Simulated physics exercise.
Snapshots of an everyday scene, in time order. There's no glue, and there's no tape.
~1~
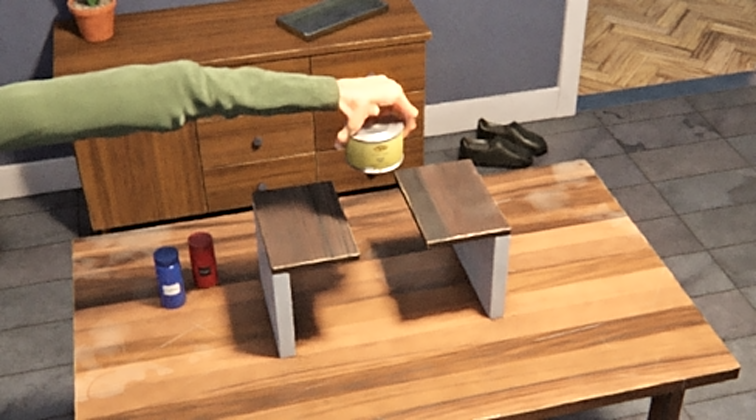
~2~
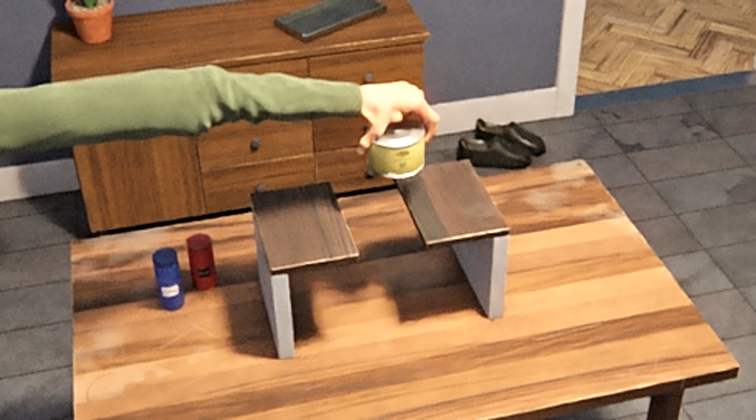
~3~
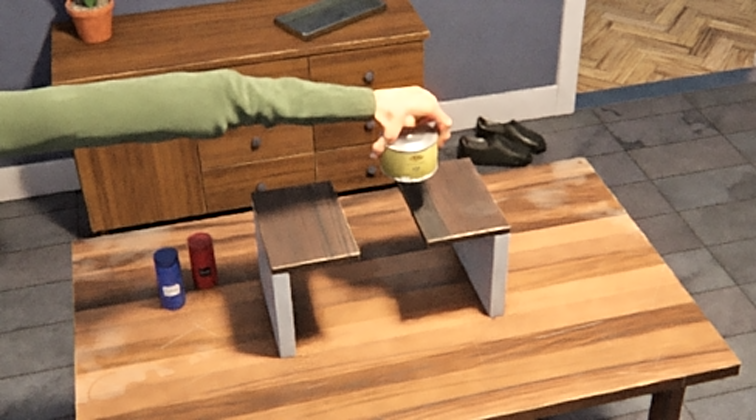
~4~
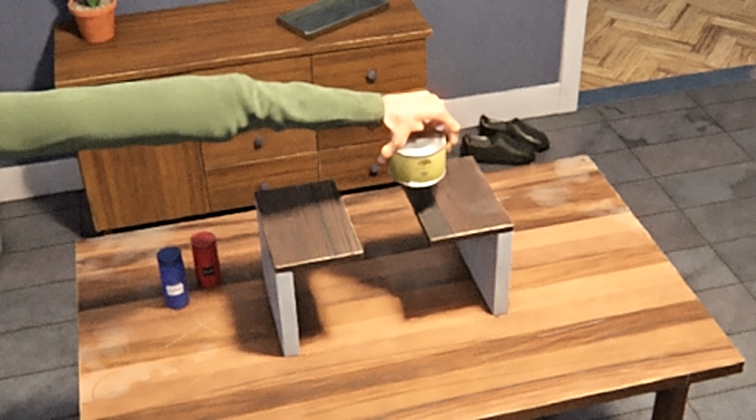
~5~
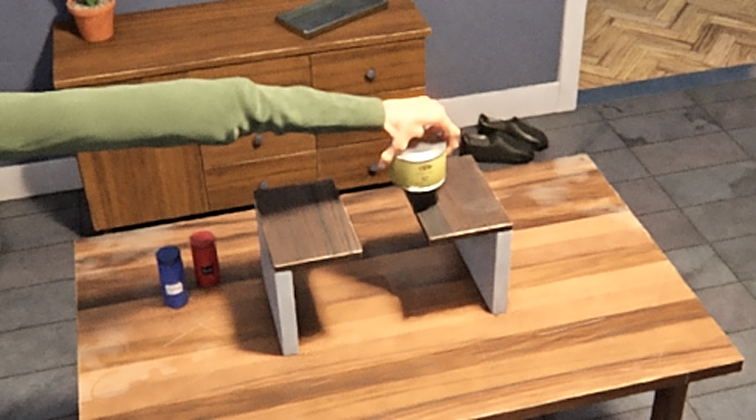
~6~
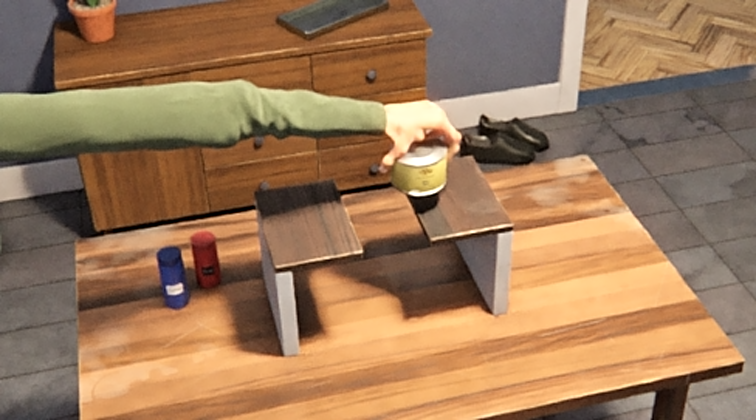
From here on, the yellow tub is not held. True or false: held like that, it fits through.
False.
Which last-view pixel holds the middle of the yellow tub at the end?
Around (418, 186).
Then, 0.32 s after the last picture, yellow tub slid a little near (418, 186).
Then, 0.66 s after the last picture, yellow tub resting near (418, 186).
At rest, moved from the start, yellow tub; the other 2 in place. Seen from the same camera at the end, yellow tub near (418, 186). The tub is caught.
